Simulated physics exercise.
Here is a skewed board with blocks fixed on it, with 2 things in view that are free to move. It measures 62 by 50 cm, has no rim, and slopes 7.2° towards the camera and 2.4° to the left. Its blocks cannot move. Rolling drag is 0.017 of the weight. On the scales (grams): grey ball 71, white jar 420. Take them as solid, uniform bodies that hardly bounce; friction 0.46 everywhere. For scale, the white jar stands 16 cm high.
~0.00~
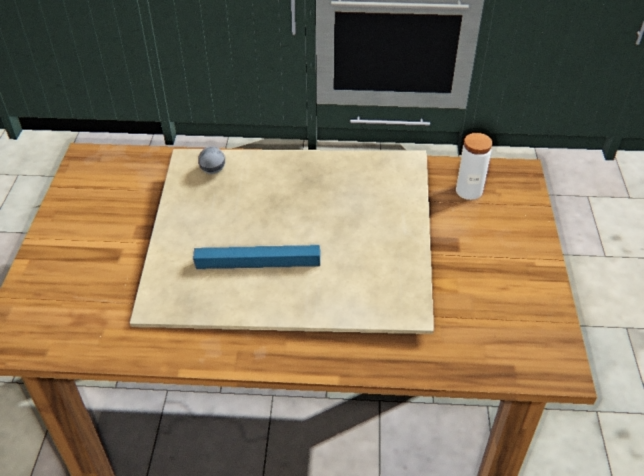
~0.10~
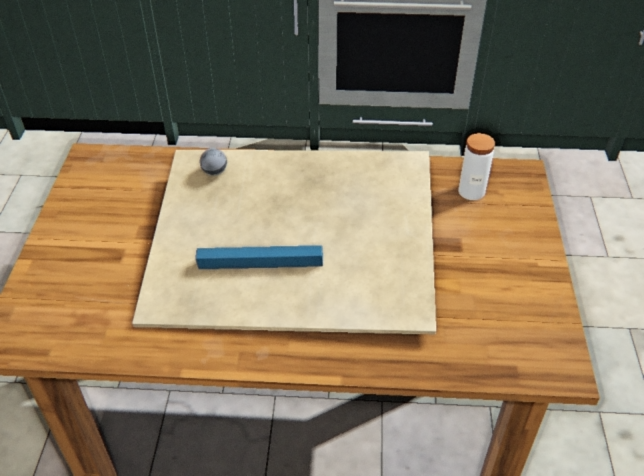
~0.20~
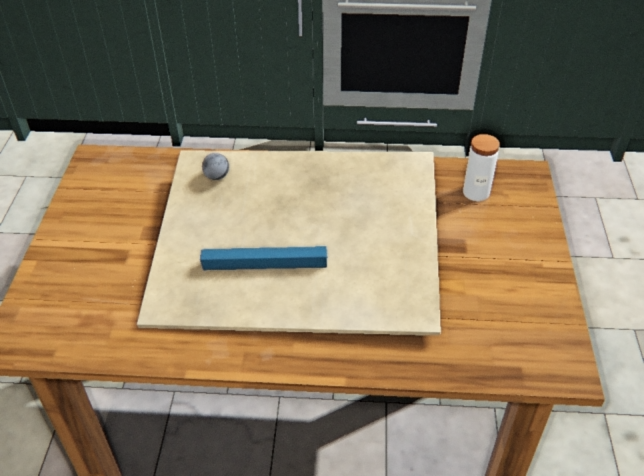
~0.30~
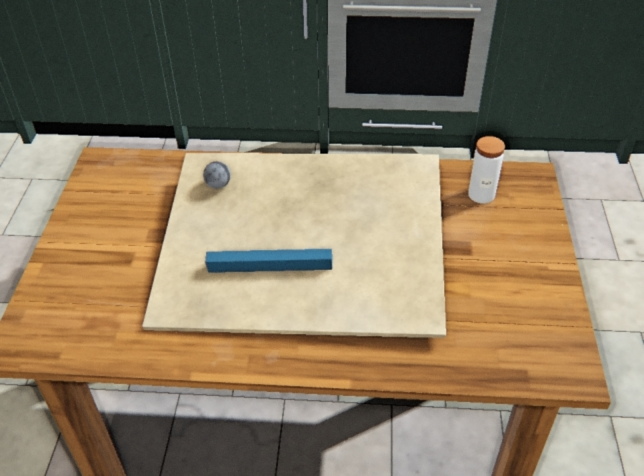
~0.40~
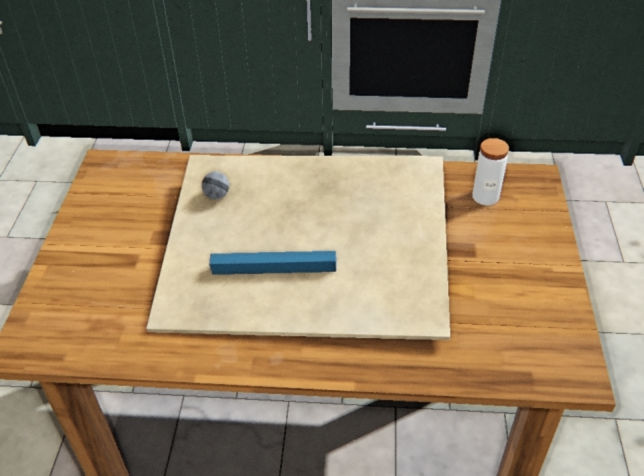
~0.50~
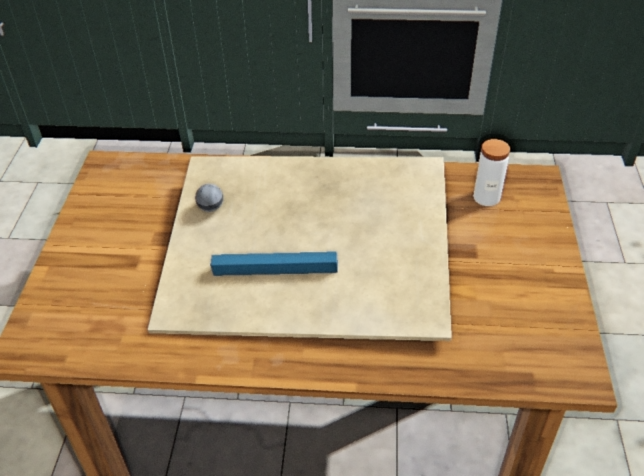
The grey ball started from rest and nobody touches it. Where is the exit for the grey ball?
The answer: Left edge.
After 0.80 s, 19 cm of board to the near edge; grey ball near (175, 249).
After 1.10 s, it has gone over the left edge; grey ball near (118, 335).
After 1.30 s, it has gone over the left edge; grey ball near (67, 404).
In the end (1.4 s), it has gone over the left edge; white jar under 8 cm from the start.
